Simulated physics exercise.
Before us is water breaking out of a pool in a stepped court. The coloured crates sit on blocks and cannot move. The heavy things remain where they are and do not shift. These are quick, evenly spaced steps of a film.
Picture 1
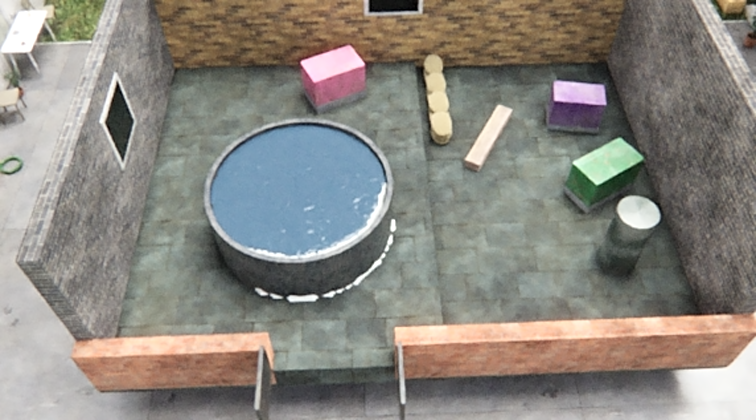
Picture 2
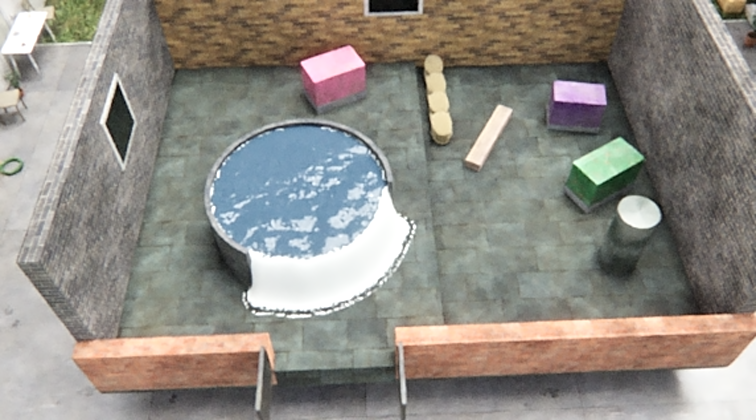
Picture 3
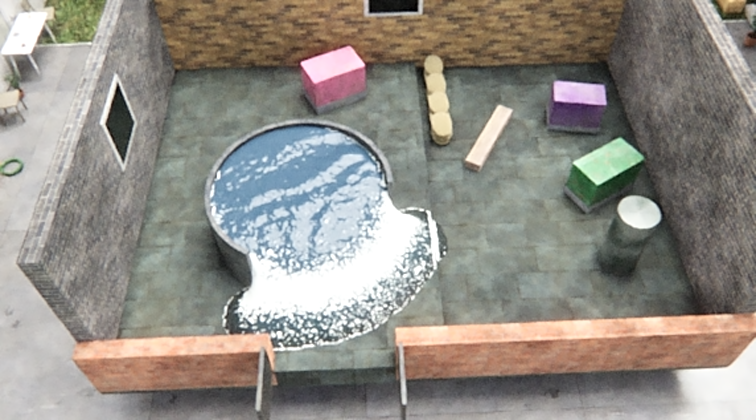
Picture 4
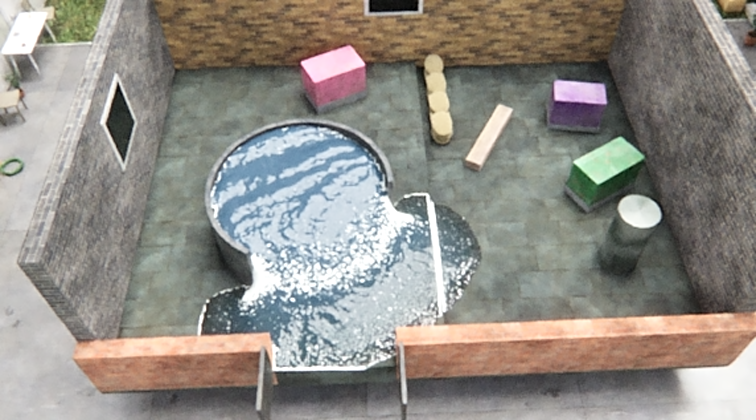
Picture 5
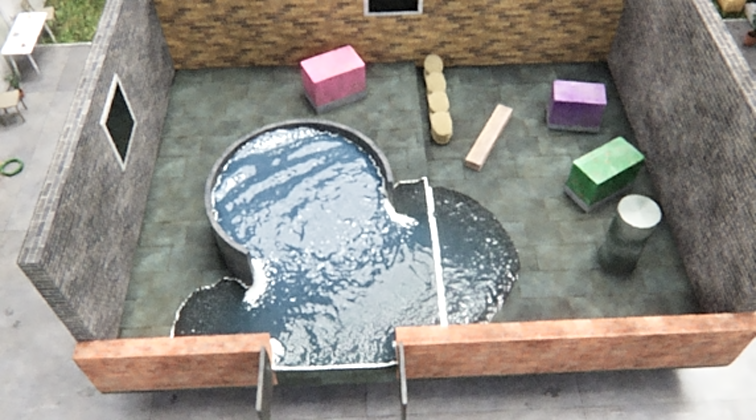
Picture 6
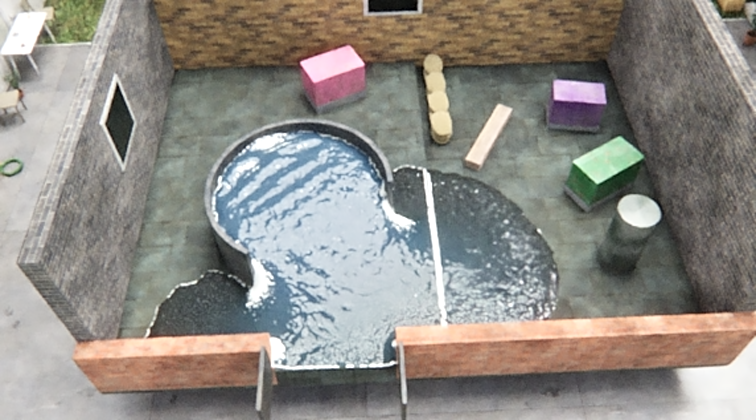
In a walled stone courtyard, a round tank full of water broke open at its front, and foaming water poured out through the gap and spread across the floor to both left and right.
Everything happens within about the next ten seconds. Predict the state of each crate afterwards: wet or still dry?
The green crate will be touched. The purple crate will be touched. The pink crate will not be touched.
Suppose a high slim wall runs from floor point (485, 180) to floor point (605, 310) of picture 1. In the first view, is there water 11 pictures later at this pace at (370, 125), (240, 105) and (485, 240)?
Outcome by spot, in order - unwatered, unwatered, watered.
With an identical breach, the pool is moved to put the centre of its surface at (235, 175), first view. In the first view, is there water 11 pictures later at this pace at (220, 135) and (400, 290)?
Taking the spots in order: Bare, swamped.
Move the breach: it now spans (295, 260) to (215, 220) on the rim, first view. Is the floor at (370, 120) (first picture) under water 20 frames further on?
I reckon it ends up parched.
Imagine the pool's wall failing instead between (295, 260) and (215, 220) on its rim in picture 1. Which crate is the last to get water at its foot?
Answer: The crate marked purple.
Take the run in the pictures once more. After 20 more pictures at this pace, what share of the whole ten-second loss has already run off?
I make it 80 per cent.
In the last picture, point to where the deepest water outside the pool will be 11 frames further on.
I'd say near (692, 341).
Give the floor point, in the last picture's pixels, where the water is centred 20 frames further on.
I'd say around (465, 253).
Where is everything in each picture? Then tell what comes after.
In the first frame, the round tank at (299, 188) is whole and still.
In the second frame, the front is at (407, 222), out from the gap at (346, 271).
In the third frame, water pours out at (347, 274) and has run to (230, 324).
In the fourth frame, the front is at a hidden place, out from the gap at (347, 276).
In the fifth frame, water pours out at (347, 277) and has run to a hidden place.
In the sixth frame, the front is at (540, 245), out from the gap at (347, 277).
A moment on, water covers 35 % of the floor; the green crate water round its plinth, the purple crate not reached, the pink crate not reached.
Next, water covers 40 % of the floor; the green crate water round its plinth, the purple crate water round its plinth, the pink crate not reached.
Then, water covers 55 % of the floor; the green crate water round its plinth, the purple crate water round its plinth, the pink crate not reached.
Later, water covers 80 % of the floor; the green crate water round its plinth, the purple crate water round its plinth, the pink crate water round its plinth.
In the end, water covers 90 % of the floor; the green crate was topped, the purple crate was topped, the pink crate stayed above the water.
